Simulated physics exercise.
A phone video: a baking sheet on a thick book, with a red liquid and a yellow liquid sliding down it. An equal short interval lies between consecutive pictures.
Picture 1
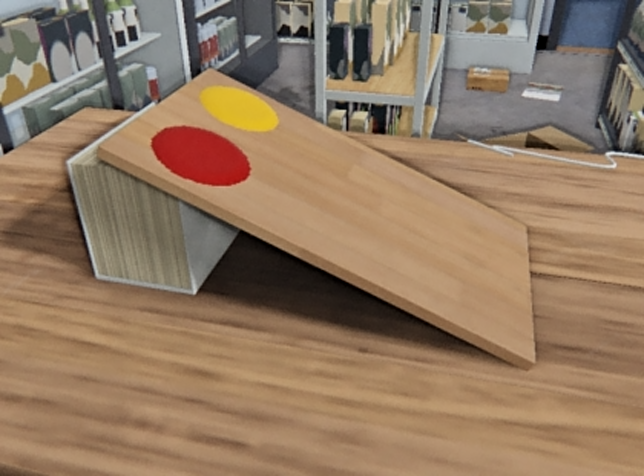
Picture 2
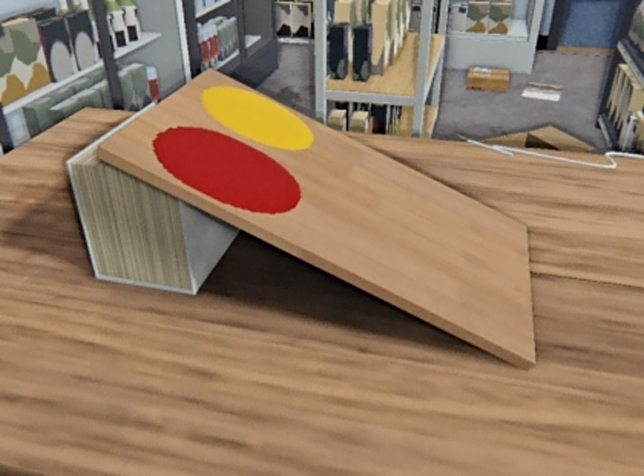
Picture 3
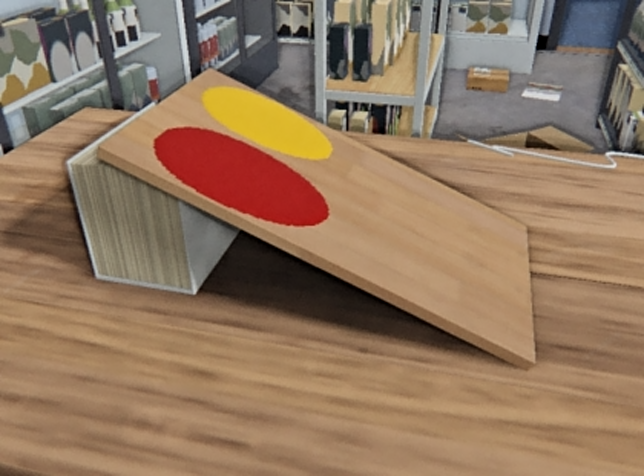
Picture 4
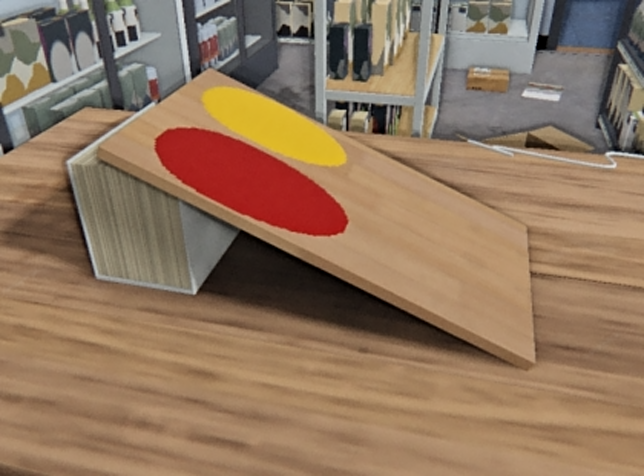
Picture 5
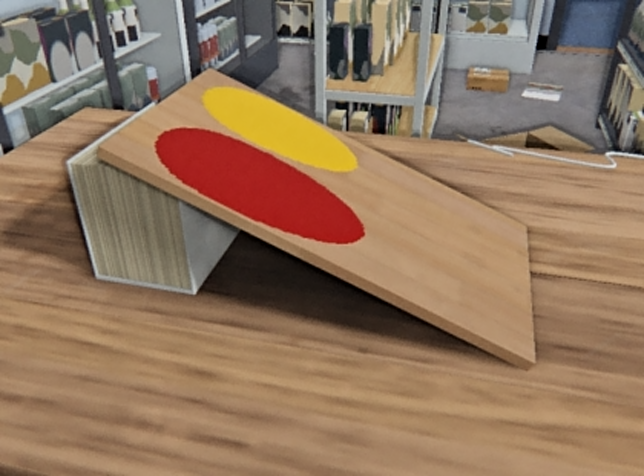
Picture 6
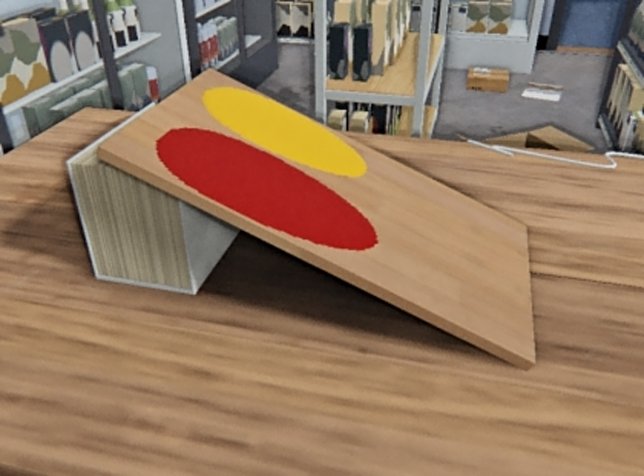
A red patch and a yellow patch stretched side by side down a sloping board propped on a thick book, lengthening quickly at first and then more slowly, while everything else stayed still.
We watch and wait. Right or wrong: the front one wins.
Right.
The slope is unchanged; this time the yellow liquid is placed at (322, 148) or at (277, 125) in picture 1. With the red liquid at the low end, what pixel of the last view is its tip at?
(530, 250); (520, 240).
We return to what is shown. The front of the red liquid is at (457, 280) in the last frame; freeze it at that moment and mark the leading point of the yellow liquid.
Around (423, 198).
Shortly, the red liquid is three quarters of the way down; the yellow liquid is three quarters of the way down.
Then, the red liquid is close to the edge; the yellow liquid is three quarters of the way down.
At the finish, the red liquid is at the low edge; the yellow liquid is three quarters of the way down.
